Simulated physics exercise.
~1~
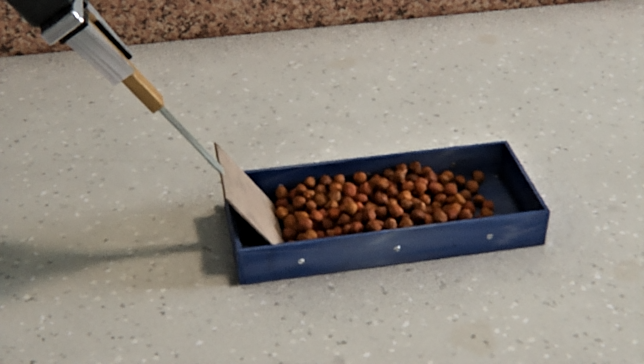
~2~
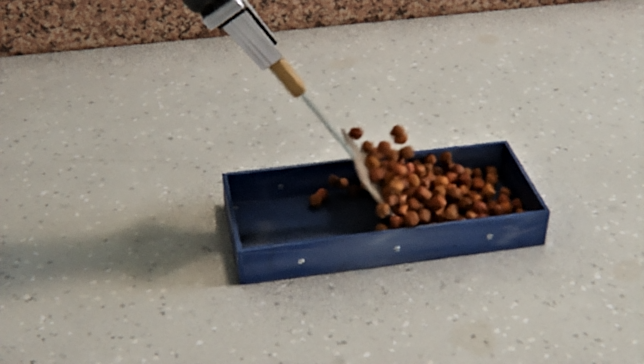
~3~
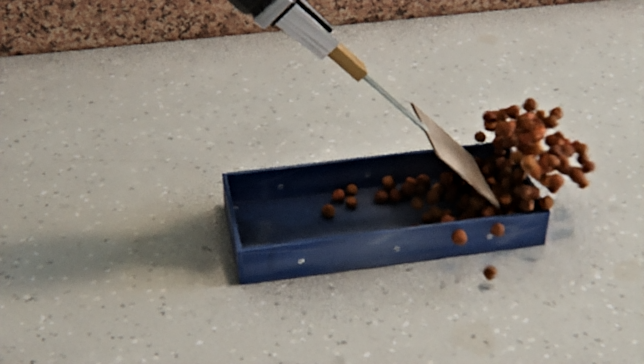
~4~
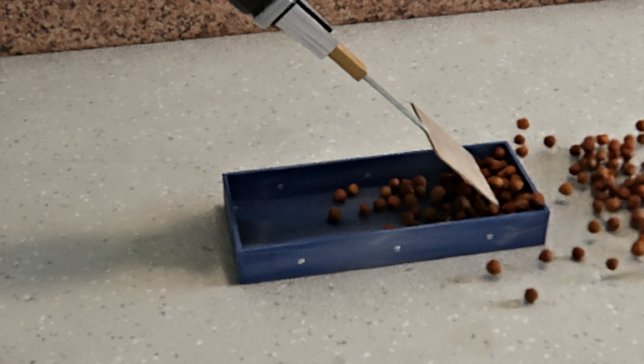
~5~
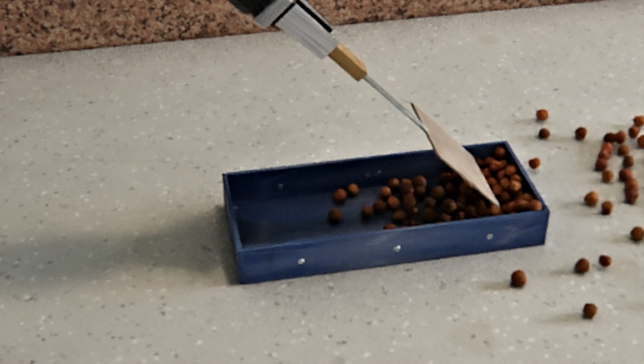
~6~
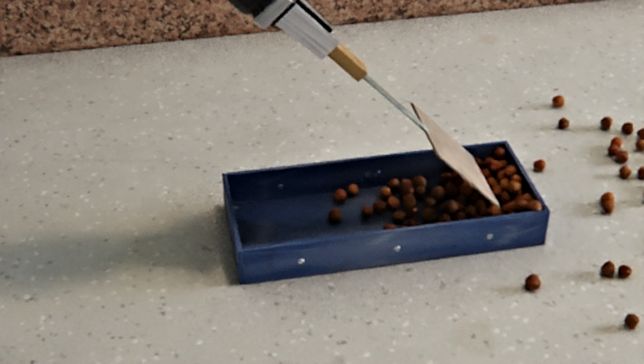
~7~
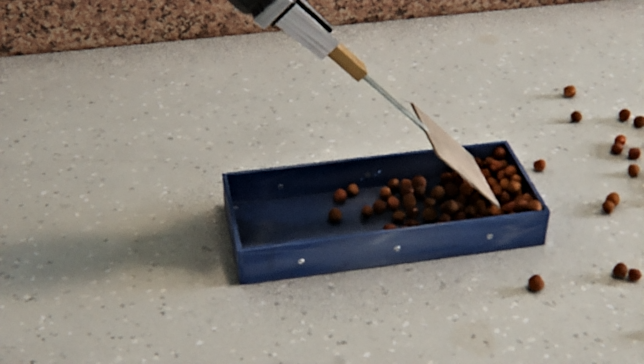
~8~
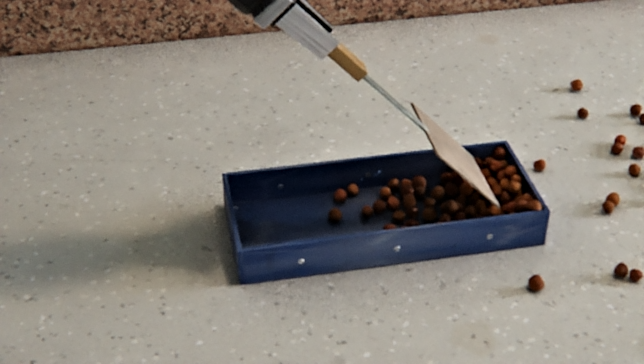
Spatula held by a robot arm sweeping hazelnuts rightward through a blue tray, flinging many over the end and halting, leaving some inside.
